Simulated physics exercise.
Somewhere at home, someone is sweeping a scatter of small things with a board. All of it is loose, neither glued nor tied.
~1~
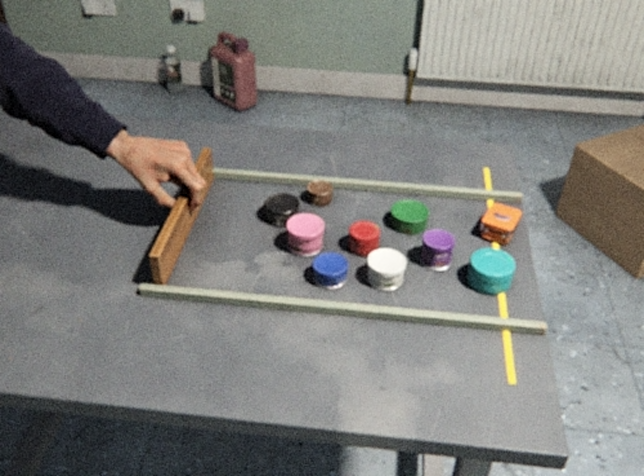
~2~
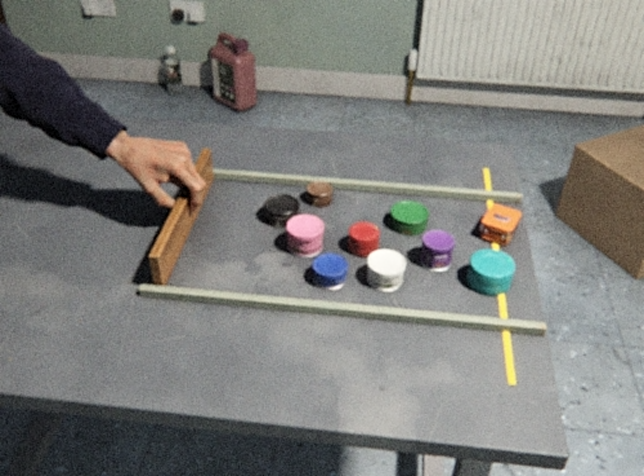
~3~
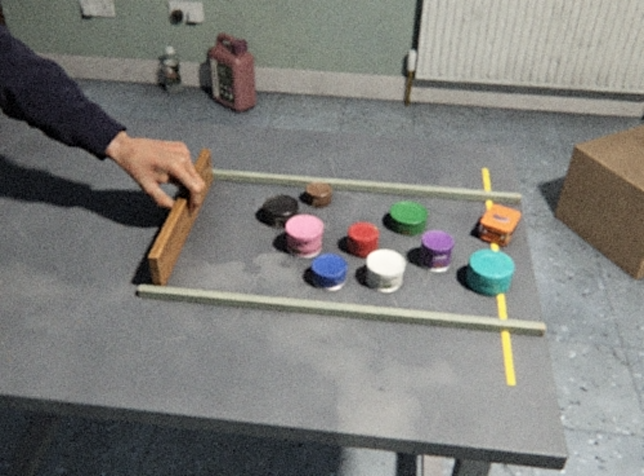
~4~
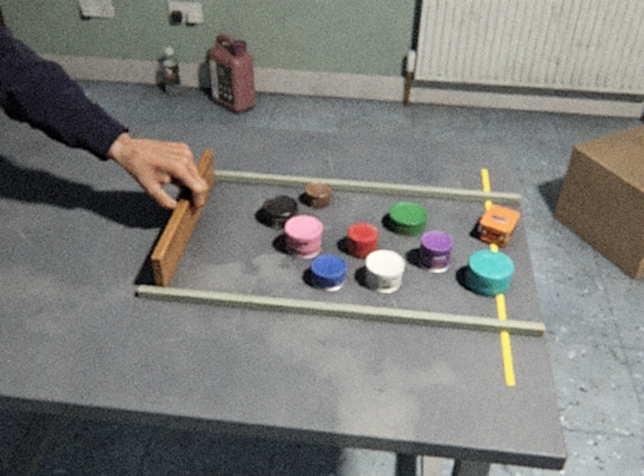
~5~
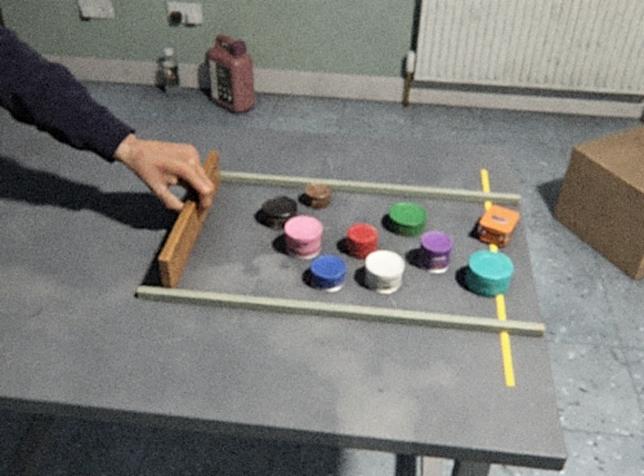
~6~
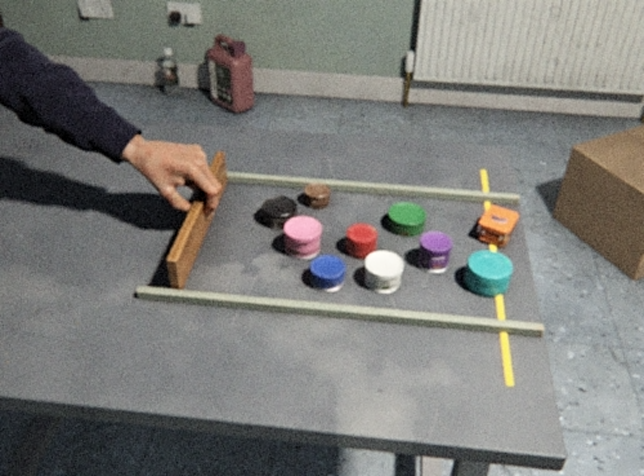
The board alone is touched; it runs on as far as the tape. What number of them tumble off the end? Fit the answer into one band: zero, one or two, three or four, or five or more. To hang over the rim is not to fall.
I would say five or more.
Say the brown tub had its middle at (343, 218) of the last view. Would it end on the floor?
Placed like that, the brown tub ends up falling.
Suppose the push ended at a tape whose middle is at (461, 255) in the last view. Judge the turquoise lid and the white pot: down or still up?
Turquoise lid down, white pot still up.
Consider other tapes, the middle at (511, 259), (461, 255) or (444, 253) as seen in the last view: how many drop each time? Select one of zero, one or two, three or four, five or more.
Place by place, the answers come out as more than four; one or two; not one.
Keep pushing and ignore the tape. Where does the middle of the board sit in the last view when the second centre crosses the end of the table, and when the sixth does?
Earlier crossing: About (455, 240); later crossing: About (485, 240).
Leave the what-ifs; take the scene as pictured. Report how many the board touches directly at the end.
4 in contact.
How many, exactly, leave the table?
In all, 6 of them.
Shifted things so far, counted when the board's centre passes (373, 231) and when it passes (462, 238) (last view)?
By then 8, and 10.
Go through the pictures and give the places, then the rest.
In the first picture, orange case (500, 225); turquoise lid (491, 271); purple pot (437, 250); board (185, 212); tape (497, 256).
In the second picture, turquoise lid (491, 272); board (185, 213).
In the third picture, purple pot (436, 251); green tub (408, 218).
In the fourth picture, orange case (498, 227); black tub (280, 212).
In the fifth picture, turquoise lid (489, 274); brown tub (318, 196).
In the sixth picture, orange case (497, 227); turquoise lid (488, 274); purple pot (435, 252); board (201, 216); tape (494, 258).
Soon after, none off yet; orange case at rest near (497, 227); turquoise lid at rest near (488, 274); purple pot at rest near (435, 252).
Then, none off yet; orange case at rest near (497, 227); turquoise lid at rest near (488, 274); purple pot moved a little near (449, 255).
At rest, the number that fall off is five or more; fallen, red lid, white pot, green tub, purple pot, turquoise lid and orange case.
